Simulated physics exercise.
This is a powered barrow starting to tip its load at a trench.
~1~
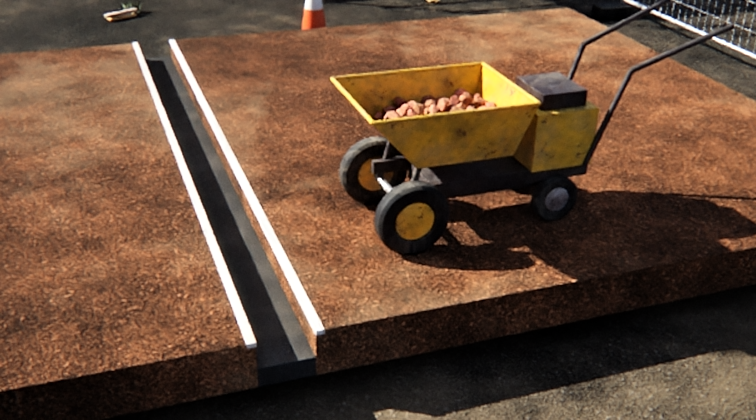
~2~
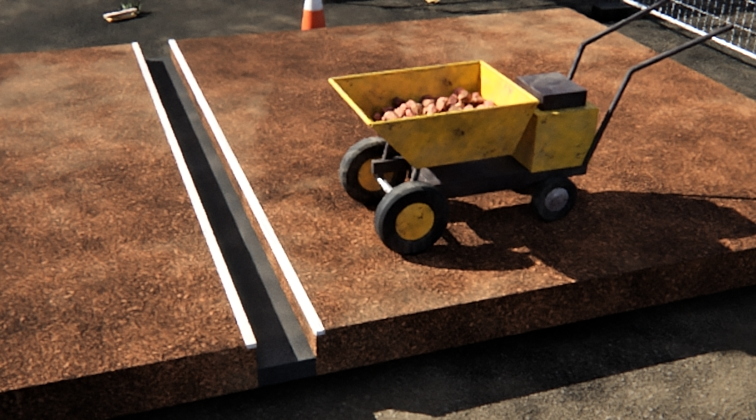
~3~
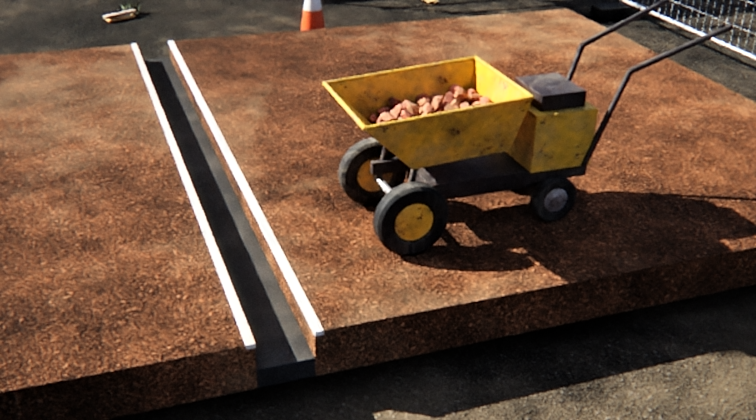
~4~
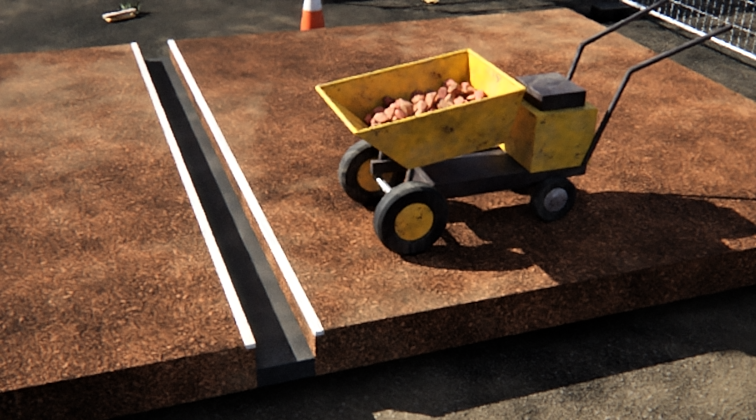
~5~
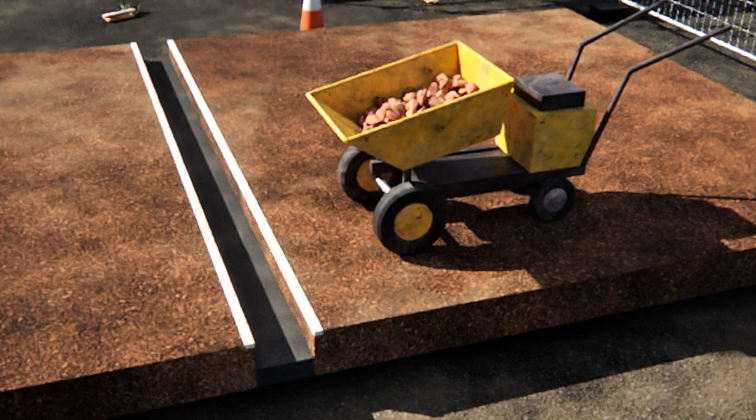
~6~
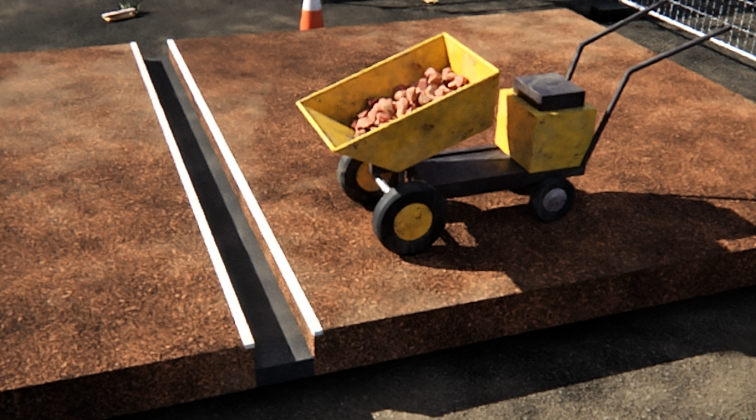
A yellow powered barrow with dark handles and black tyres stands on the right of a raised, rust-brown slab outdoors, seen from above at an angle. Reddish-brown lumps fill its skip, a narrow dark trench edged in white runs to its left, and an orange-and-white cone stands behind. The skip tilts gradually forward and left, its rear rising from the chassis, while the wheels and view stay still.
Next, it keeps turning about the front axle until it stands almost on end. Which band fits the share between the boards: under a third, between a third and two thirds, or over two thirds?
The trench ends with over two thirds of it.
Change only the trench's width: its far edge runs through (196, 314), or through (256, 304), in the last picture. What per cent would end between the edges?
The first gives 100 %, the second 70 %.
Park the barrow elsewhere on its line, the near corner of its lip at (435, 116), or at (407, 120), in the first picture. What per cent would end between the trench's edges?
The first gives 20 %, the second 50 %.
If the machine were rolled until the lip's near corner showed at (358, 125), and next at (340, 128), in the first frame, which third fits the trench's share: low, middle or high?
First beyond two thirds, then beyond two thirds.
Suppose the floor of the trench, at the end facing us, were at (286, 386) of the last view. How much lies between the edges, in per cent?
About 100 per cent.
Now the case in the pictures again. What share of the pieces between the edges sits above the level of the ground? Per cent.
It comes to 20 per cent or so.
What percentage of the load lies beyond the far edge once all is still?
Close to 0 per cent.
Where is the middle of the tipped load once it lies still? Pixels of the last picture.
Close to (249, 258).
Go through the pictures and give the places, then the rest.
In the first picture, lip of the skip near (373, 124), level; top of the load near (445, 120), lumps of rubble; first edge of the trench near (302, 295); far edge near (237, 307), the trench under half as wide as the skip, and about half as deep as wide.
In the second picture, lip of the skip near (371, 125), tipped barely; top of the load near (444, 120).
In the third picture, lip of the skip near (365, 129), tipped barely; top of the load near (447, 108).
In the fourth picture, lip of the skip near (357, 134), tipped a little; top of the load near (452, 110).
In the fifth picture, lip of the skip near (346, 141), tipped a little; top of the load near (460, 101).
In the sixth picture, lip of the skip near (335, 151), tipped clearly; top of the load near (451, 95); first edge of the trench near (300, 296); far edge near (235, 307).
Shortly afterwards, skip tipped steeply; the whole lot in the skip.
Next, skip tipped steeply; all but a few in the skip; only a few short of the trench; a little in or heaped over the trench.
Some moments later, skip tipped right over; a little in the skip; a little short of the trench; the bulk in or heaped over the trench.
In the end, skip tipped right over; only a few in the skip; a little short of the trench; all but a few in or heaped over the trench; only a few beyond it.
